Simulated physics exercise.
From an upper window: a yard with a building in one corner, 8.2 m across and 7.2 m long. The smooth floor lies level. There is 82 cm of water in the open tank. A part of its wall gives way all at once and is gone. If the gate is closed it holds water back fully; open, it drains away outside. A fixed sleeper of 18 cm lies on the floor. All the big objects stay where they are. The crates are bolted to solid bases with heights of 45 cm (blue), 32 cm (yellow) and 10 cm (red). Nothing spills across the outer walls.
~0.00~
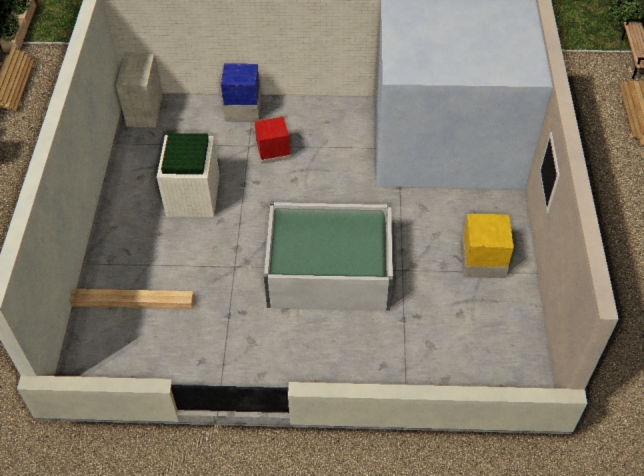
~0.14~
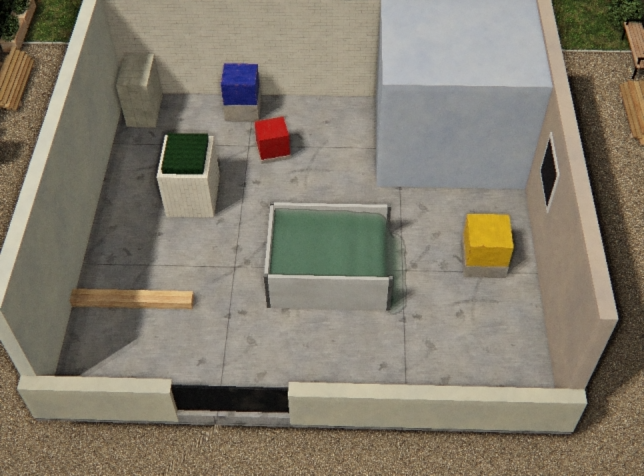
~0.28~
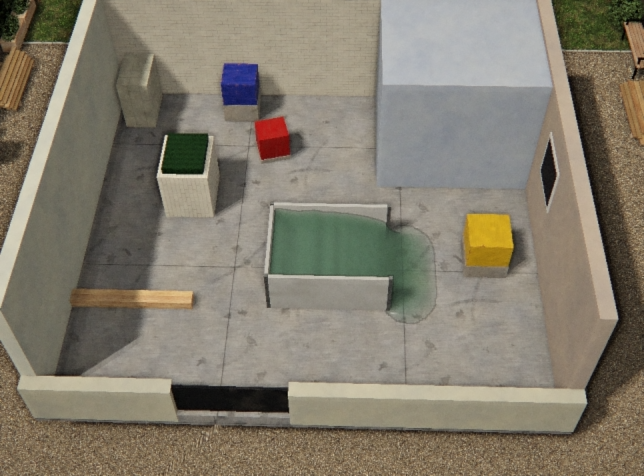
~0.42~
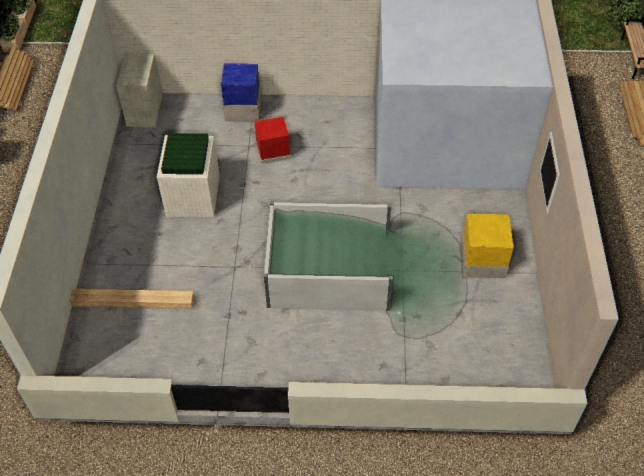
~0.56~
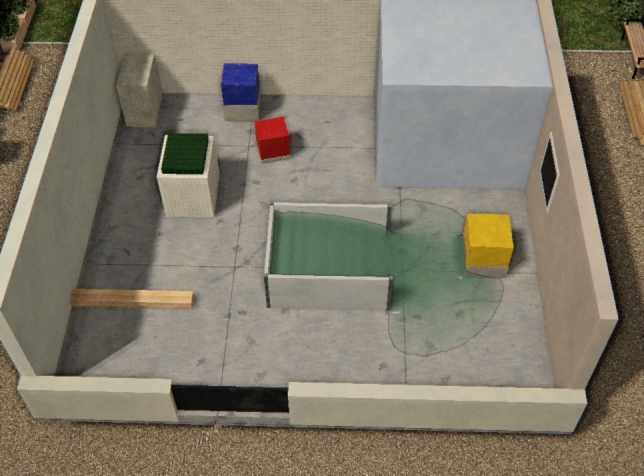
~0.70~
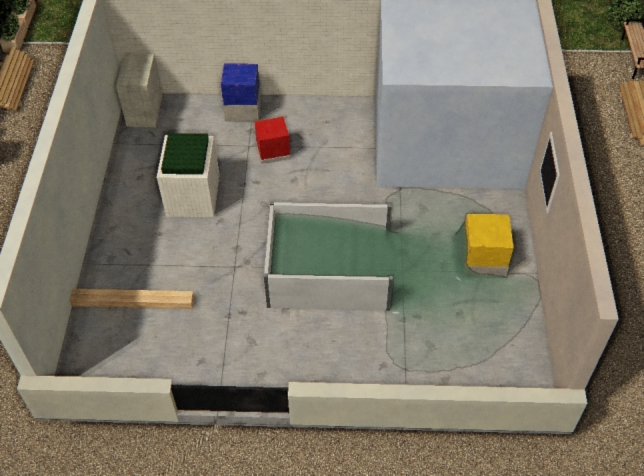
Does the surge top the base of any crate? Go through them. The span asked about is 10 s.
One by one: The blue crate escapes dry; the yellow crate is wetted; the red crate escapes dry.
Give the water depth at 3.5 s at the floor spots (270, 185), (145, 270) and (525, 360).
Roughly 1, 0 and 28 cm, in turn.
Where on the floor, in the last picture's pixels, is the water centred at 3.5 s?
Around (443, 293).
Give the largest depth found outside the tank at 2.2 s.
Roughly 52 cm.
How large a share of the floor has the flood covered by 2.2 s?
About 25 per cent.
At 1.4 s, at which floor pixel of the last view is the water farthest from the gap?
Around (556, 411).
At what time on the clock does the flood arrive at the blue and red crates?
Blue 6.5 s, red 3.6 s.
After 1.4 s water covers 20 % of the floor and is deepest (50 cm) near (454, 262); blue plinth not reached, yellow plinth reached, red plinth not reached.
After 2.2 s water covers 25 % of the floor and is deepest (52 cm) near (555, 400); blue plinth not reached, yellow plinth reached, red plinth not reached.
After 3.5 s water covers 40 % of the floor and is deepest (29 cm) near (550, 370); blue plinth not reached, yellow plinth reached, red plinth not reached.
After 6.0 s water covers 70 % of the floor and is deepest (14 cm) near (544, 324); blue plinth not reached, yellow plinth reached, red plinth reached.
After 10.0 s water covers 85 % of the floor and is deepest (15 cm) near (206, 402); highest at the blue plinth 5 cm, highest at the yellow plinth 71 cm, highest at the red plinth 6 cm.
